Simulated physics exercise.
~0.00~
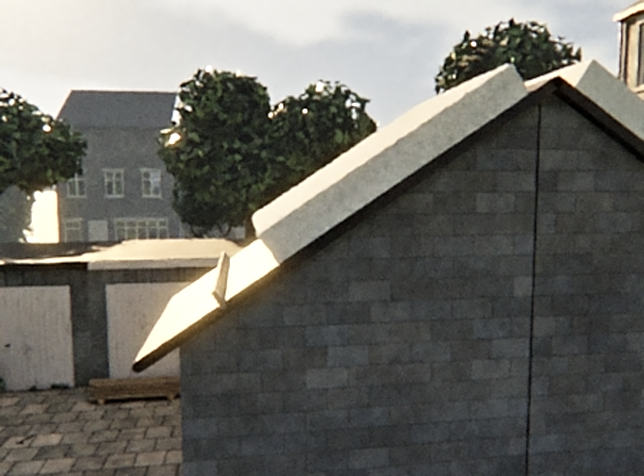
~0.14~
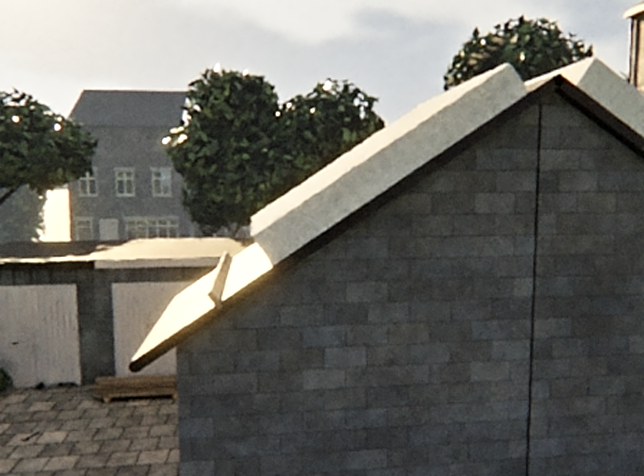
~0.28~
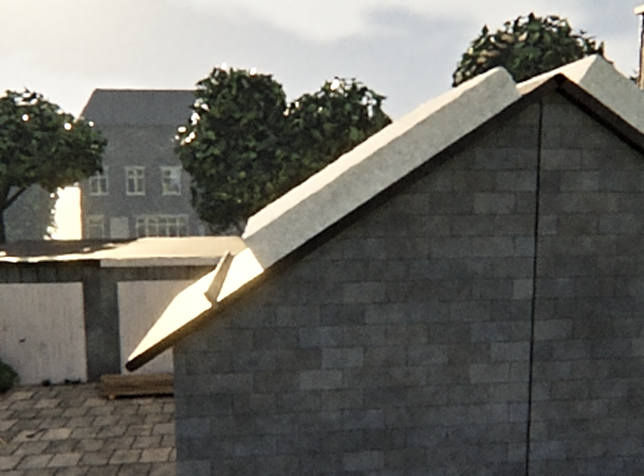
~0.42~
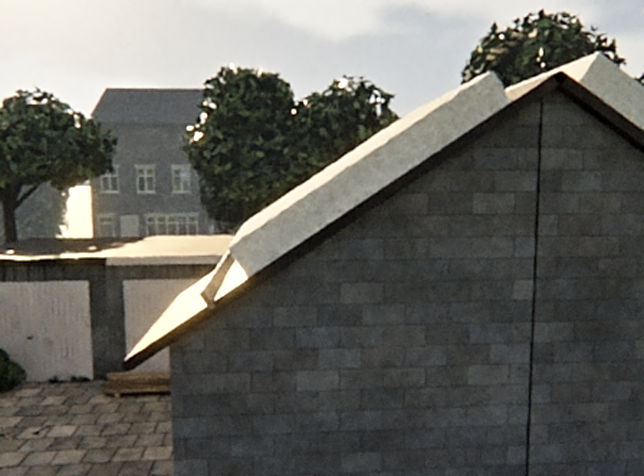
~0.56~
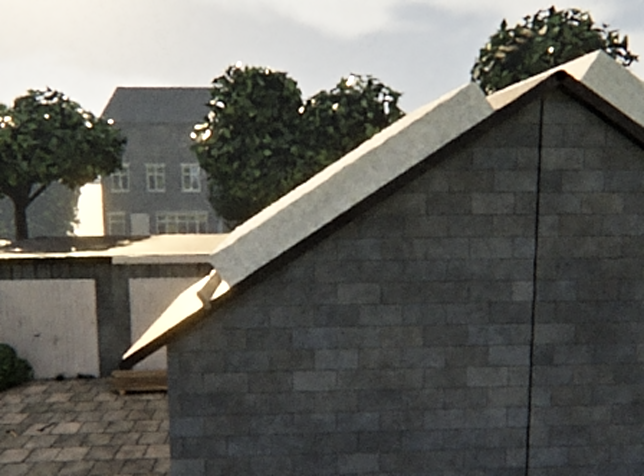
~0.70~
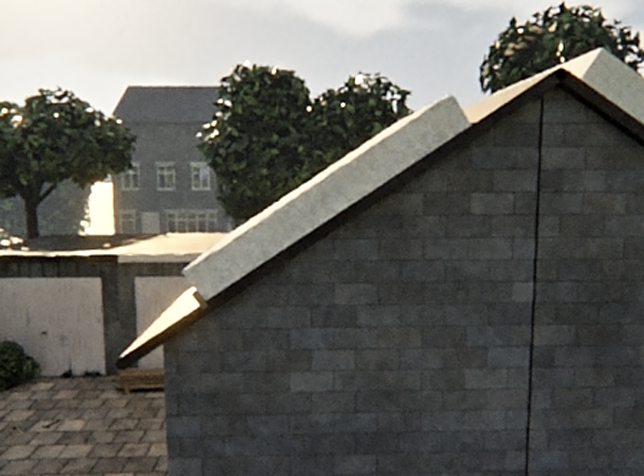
A thick slab of snow sliding left down a brick building's pitched roof, pushing over a small upright edge piece.
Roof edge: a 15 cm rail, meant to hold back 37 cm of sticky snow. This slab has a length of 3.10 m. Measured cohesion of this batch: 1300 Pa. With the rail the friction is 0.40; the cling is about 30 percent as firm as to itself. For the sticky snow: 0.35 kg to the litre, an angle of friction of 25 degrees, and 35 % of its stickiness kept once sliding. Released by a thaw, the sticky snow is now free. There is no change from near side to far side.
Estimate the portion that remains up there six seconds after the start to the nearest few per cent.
About 55 %.
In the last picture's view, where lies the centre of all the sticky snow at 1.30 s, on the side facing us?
I'd place it around (239, 253).
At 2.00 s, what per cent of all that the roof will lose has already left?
Around 80 percent.
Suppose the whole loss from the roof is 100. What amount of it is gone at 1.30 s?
The figure is about 10 %.
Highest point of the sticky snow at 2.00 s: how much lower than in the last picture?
Measured change: Some 0.8 m.
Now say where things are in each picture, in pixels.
Leading edge of the sticky snow at (260, 237), in the first picture.
Leading edge of the sticky snow at (254, 239), its middle shifted 2.3 cm, in the second picture.
Leading edge of the sticky snow at (244, 244), its middle shifted 9.6 cm, in the third picture.
Leading edge of the sticky snow at (229, 251), its middle shifted 22 cm, in the fourth picture.
Leading edge of the sticky snow at (209, 262), its middle shifted 41 cm, in the fifth picture.
Leading edge of the sticky snow at (185, 275), its middle shifted 65 cm, 4 % of it past the rail, in one piece, in the sixth picture.
After 1.30 s, 96 % of the snow is on the roof.
After 2.00 s, 66 % of the snow is on the roof.
After 2.70 s, 56 % of the snow is on the roof.
After 3.40 s, 55 % of the snow is on the roof.
After 6.00 s, at the end, 55 % of the snow is on the roof.
